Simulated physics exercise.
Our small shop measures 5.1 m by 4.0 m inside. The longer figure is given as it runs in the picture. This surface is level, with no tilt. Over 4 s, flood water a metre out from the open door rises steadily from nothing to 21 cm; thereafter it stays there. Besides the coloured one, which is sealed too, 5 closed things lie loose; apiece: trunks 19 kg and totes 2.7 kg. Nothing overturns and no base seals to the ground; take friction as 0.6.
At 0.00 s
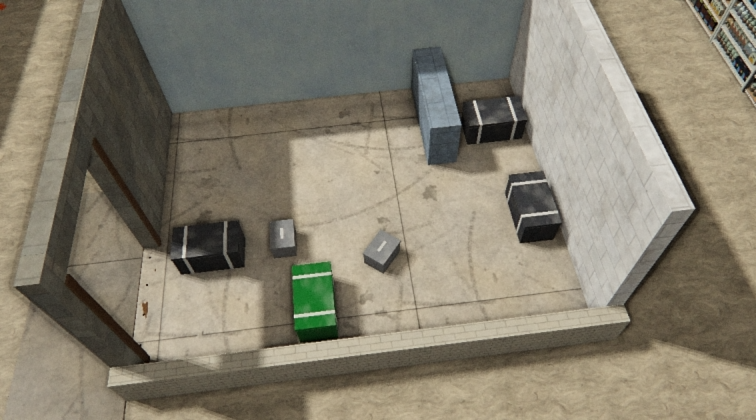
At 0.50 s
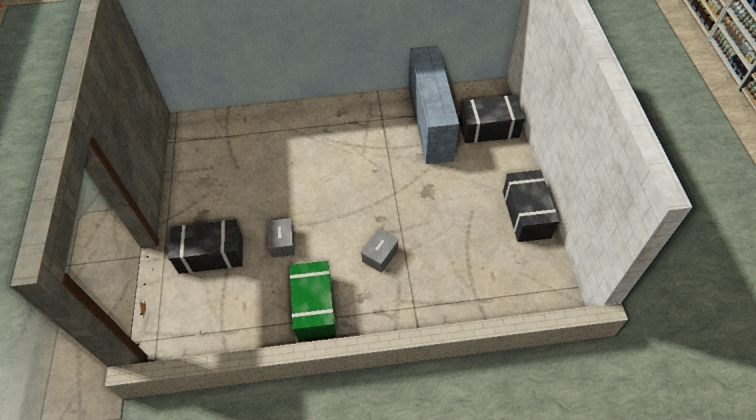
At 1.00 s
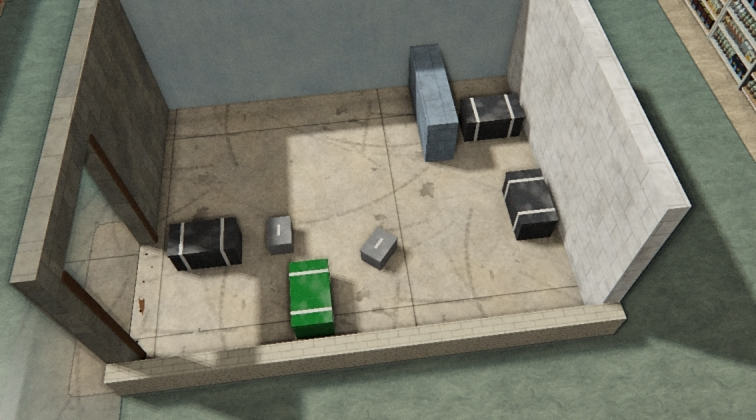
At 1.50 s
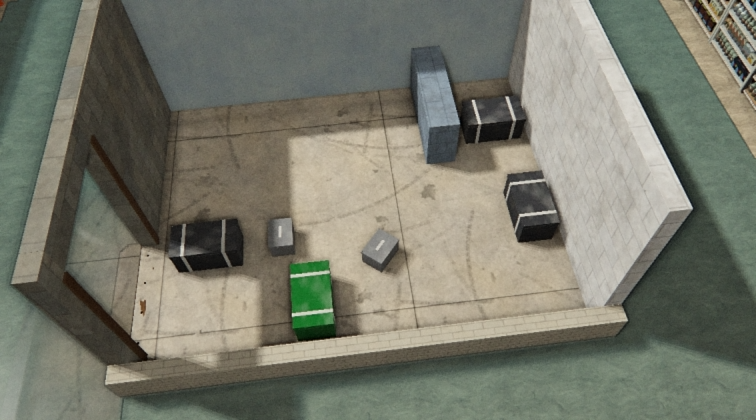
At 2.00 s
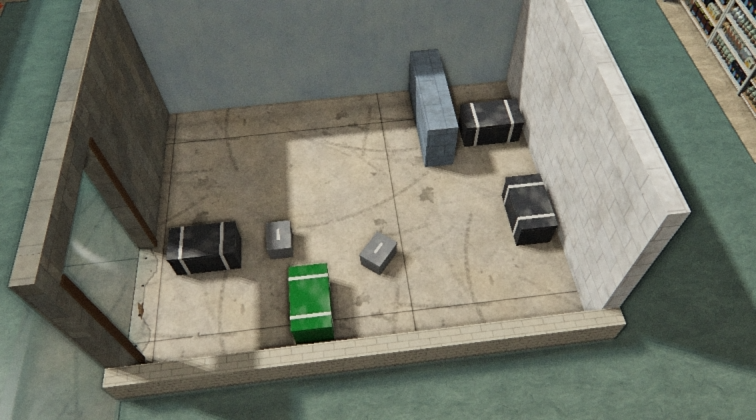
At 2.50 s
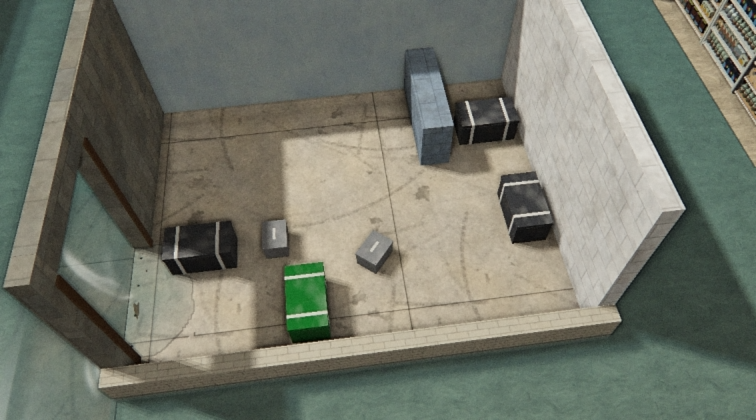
In the video, water spreads over the ground around a small walled shop holding a green trunk, black trunks and small grey totes, then begins entering through the opening at left, while the objects inside stay in place.
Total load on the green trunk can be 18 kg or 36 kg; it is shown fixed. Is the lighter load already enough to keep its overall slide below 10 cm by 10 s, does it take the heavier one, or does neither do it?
No amount offered serves.
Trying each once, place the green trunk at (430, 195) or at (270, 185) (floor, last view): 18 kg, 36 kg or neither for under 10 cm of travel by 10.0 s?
In turn: Only the larger holds; it takes the larger.
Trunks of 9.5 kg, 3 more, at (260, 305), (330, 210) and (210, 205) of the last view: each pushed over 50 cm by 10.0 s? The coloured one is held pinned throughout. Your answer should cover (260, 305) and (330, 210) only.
First exceeds it, then exceeds it.
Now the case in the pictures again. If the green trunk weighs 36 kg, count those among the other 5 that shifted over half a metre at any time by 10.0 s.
By my count, 3.
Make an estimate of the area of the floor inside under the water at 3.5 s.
My estimate is roughly 2.0 m2.
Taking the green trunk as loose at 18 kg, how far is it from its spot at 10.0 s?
250 cm.
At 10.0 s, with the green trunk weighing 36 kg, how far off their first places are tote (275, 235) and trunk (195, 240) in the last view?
They sit 250 cm and 250 cm away, in the order given.
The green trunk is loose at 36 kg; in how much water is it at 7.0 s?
Something like 6 centimetres.
After 3.5 s the green trunk would be 0 cm from its start with 18 kg and 0 cm from its start with 36 kg; 1 cm of water round it then.
After 4.5 s the green trunk would be 23 cm from its start with 18 kg and 0 cm from its start with 36 kg; 6 cm of water round it then.
After 7.0 s the green trunk would be 236 cm from its start with 18 kg and 93 cm from its start with 36 kg; 6 cm of water round it then.
After 10.0 s the green trunk would be 263 cm from its start with 18 kg and 143 cm from its start with 36 kg; 8 cm of water round it then.
